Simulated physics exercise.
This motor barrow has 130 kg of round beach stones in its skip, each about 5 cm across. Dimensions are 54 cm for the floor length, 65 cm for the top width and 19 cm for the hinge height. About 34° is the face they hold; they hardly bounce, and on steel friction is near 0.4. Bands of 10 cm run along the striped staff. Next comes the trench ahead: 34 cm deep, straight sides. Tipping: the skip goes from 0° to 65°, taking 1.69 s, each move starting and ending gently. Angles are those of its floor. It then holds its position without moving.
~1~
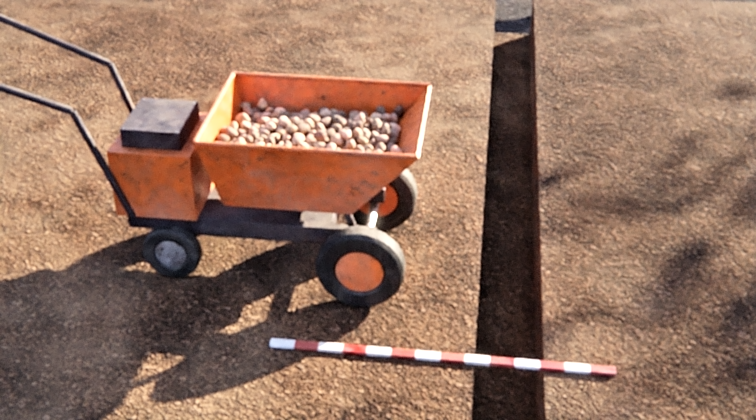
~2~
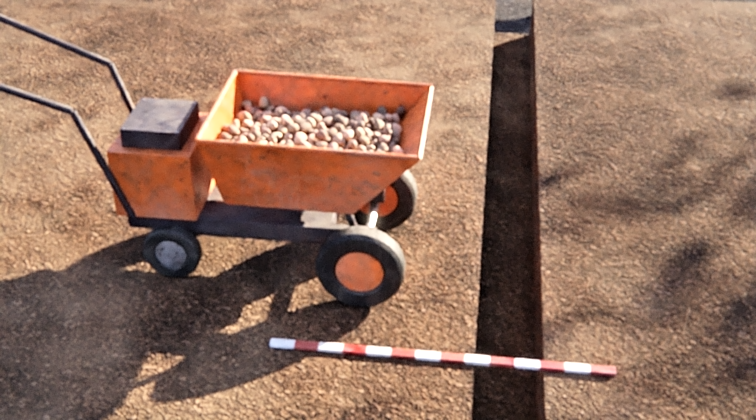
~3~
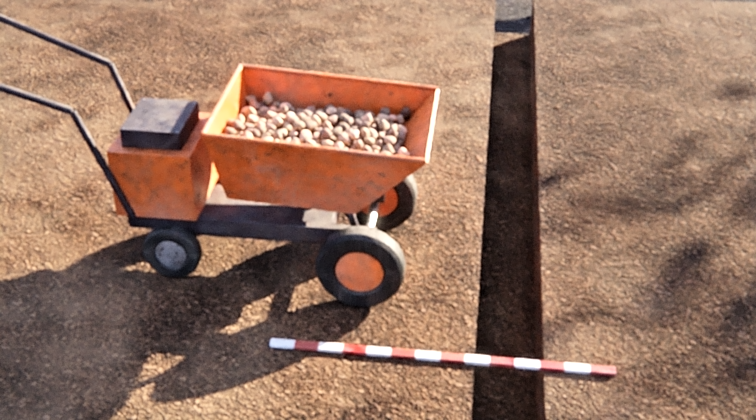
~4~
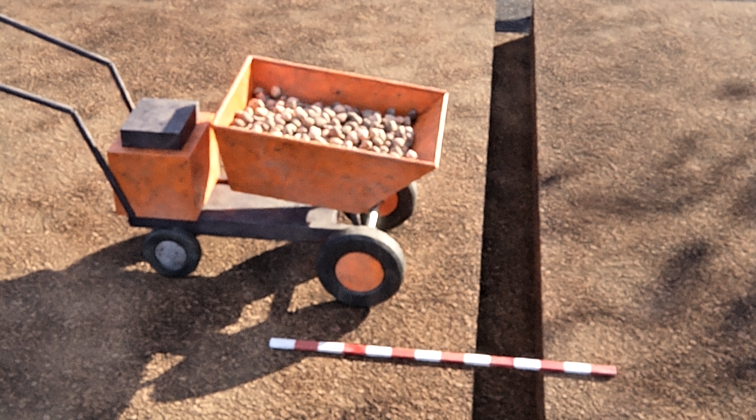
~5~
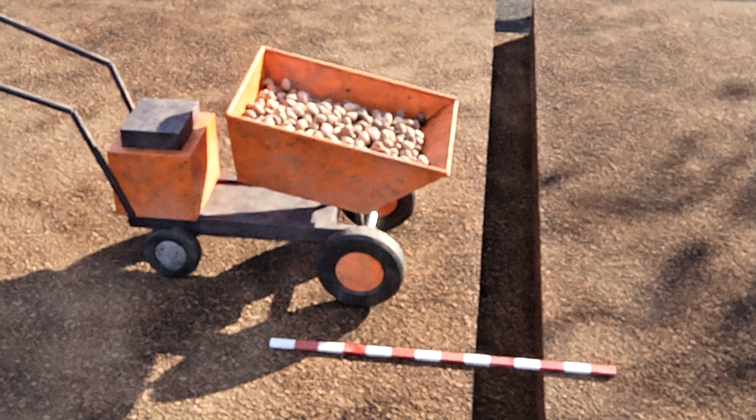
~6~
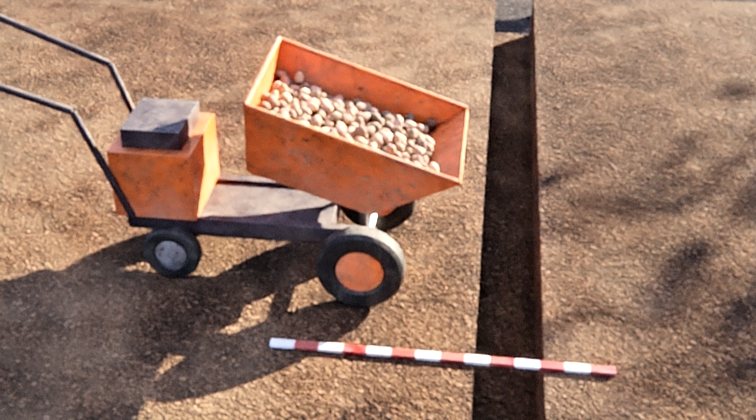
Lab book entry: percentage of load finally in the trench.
Approx. 55 percent.
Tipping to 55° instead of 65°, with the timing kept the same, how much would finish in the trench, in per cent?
Close to 45 per cent then.
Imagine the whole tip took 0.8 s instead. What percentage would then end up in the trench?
Then some 40 per cent would.
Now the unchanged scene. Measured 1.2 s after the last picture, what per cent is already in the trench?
About 15 per cent by then.
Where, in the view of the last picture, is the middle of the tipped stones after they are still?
(533, 308).
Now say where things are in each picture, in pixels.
In the first frame, the skip is at 0°, its lip at (418, 158); the top of the load is at (329, 124).
In the second frame, lip at (420, 159), floor tilted 1°, highest stones at (321, 124).
In the third frame, the skip is at 4°, its lip at (427, 162); the top of the load is at (289, 120).
In the fourth frame, lip at (436, 167), floor tilted 8°, highest stones at (289, 115).
In the fifth frame, lip at (448, 174), floor tilted 13°, highest stones at (277, 101).
In the sixth frame, the skip is at 19°, its lip at (460, 183); the top of the load is at (281, 91).
Then, 0.7 s after the last picture the floor is at 55°, 100 % in the skip; the foremost stones are at (502, 217).
Then, 1.2 s after the last picture the floor is at 65°, 58 % in the skip, 16 % in the trench, 26 % past the trench; the foremost stones are at (632, 289).
Then, 1.5 s after the last picture the floor is at 65°, 28 % in the skip, 27 % in the trench, 45 % past the trench; the foremost stones are at (724, 310).
Then, 3.5 s after the last picture the floor is at 65°, 0 % in the skip, 55 % in the trench, 45 % past the trench; the foremost stones are past the picture's edge.
